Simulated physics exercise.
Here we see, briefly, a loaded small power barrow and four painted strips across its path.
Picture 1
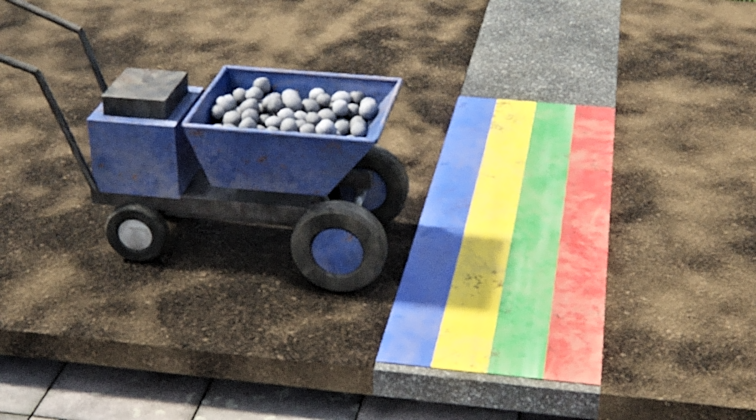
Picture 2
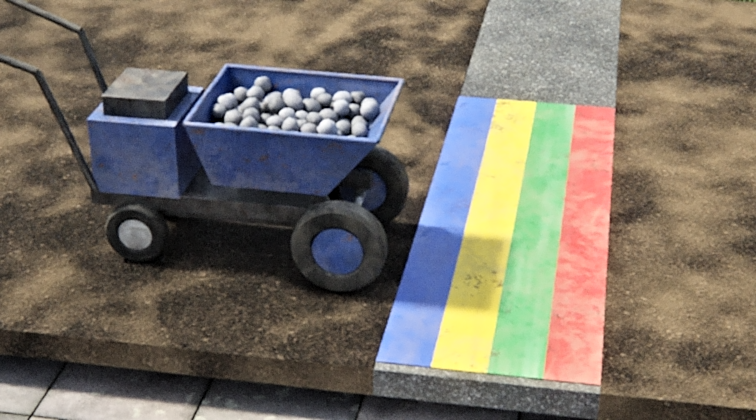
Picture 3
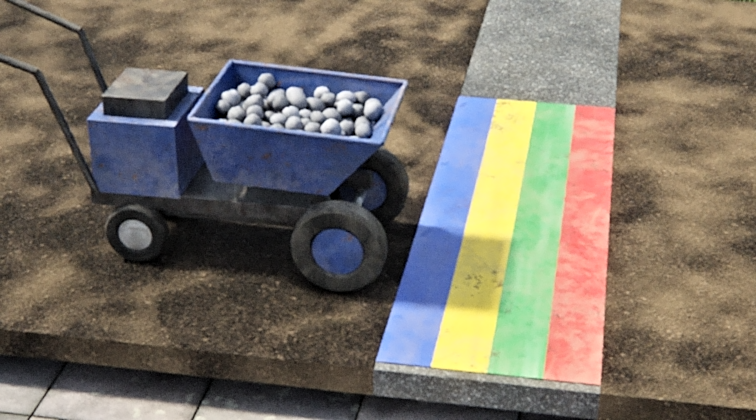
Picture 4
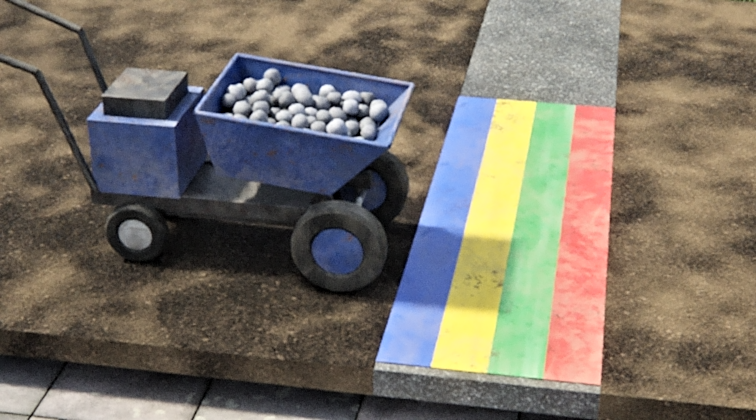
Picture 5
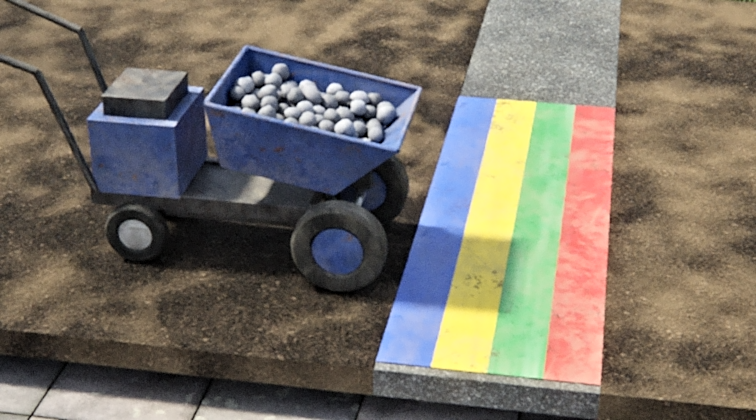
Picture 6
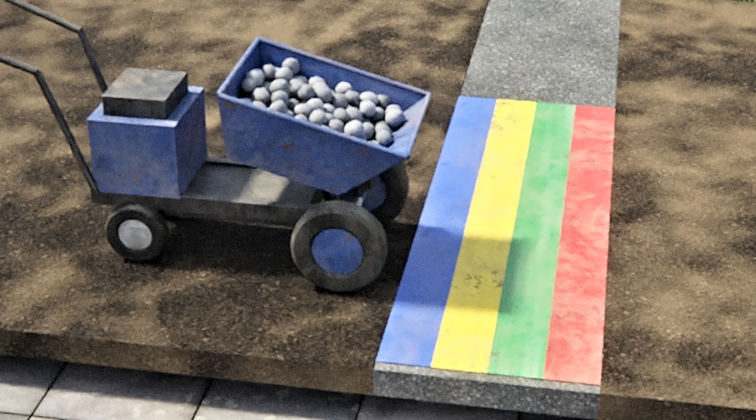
A blue barrow loaded with round grey cobbles stands on brown, shadow-dappled ground at the left, seen from above and to one side by a still camera. To its right, blue, yellow, green and red strips lie side by side on a grey stone path. The skip starts level, then slowly tilts forward to the right, its rear lifting clear of the chassis while the wheels stay still.
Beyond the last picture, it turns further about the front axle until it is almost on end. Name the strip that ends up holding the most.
Green.
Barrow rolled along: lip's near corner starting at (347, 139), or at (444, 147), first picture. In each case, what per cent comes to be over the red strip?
Trial 1 around 10 %, trial 2 around 30 %.
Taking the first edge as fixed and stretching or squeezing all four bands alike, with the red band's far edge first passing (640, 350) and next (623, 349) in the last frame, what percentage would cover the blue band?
About 0 per cent first, then about 0 per cent.
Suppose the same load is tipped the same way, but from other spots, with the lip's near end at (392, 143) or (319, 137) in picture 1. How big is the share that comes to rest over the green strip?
The first gives 30 %, the second 20 %.
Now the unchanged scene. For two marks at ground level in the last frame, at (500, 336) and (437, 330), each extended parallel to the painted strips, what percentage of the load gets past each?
In order: Near 50 %, then 80 %.
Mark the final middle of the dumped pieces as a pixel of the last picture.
Around (532, 267).
Soon, skip tipped steeply; all in the skip.
A while on, skip tipped right over; about two thirds in the skip; a small part over the yellow strip; a small part over the green strip.
Towards the end, skip tipped right over; about a quarter in the skip; a stray few over the blue strip; about a quarter over the yellow strip; about a third over the green strip; a small part over the red strip; a small part off the paint.
Finally, skip tipped right over; about a quarter in the skip; a stray few over the blue strip; about a quarter over the yellow strip; about a third over the green strip; about a quarter over the red strip; a small part off the paint.
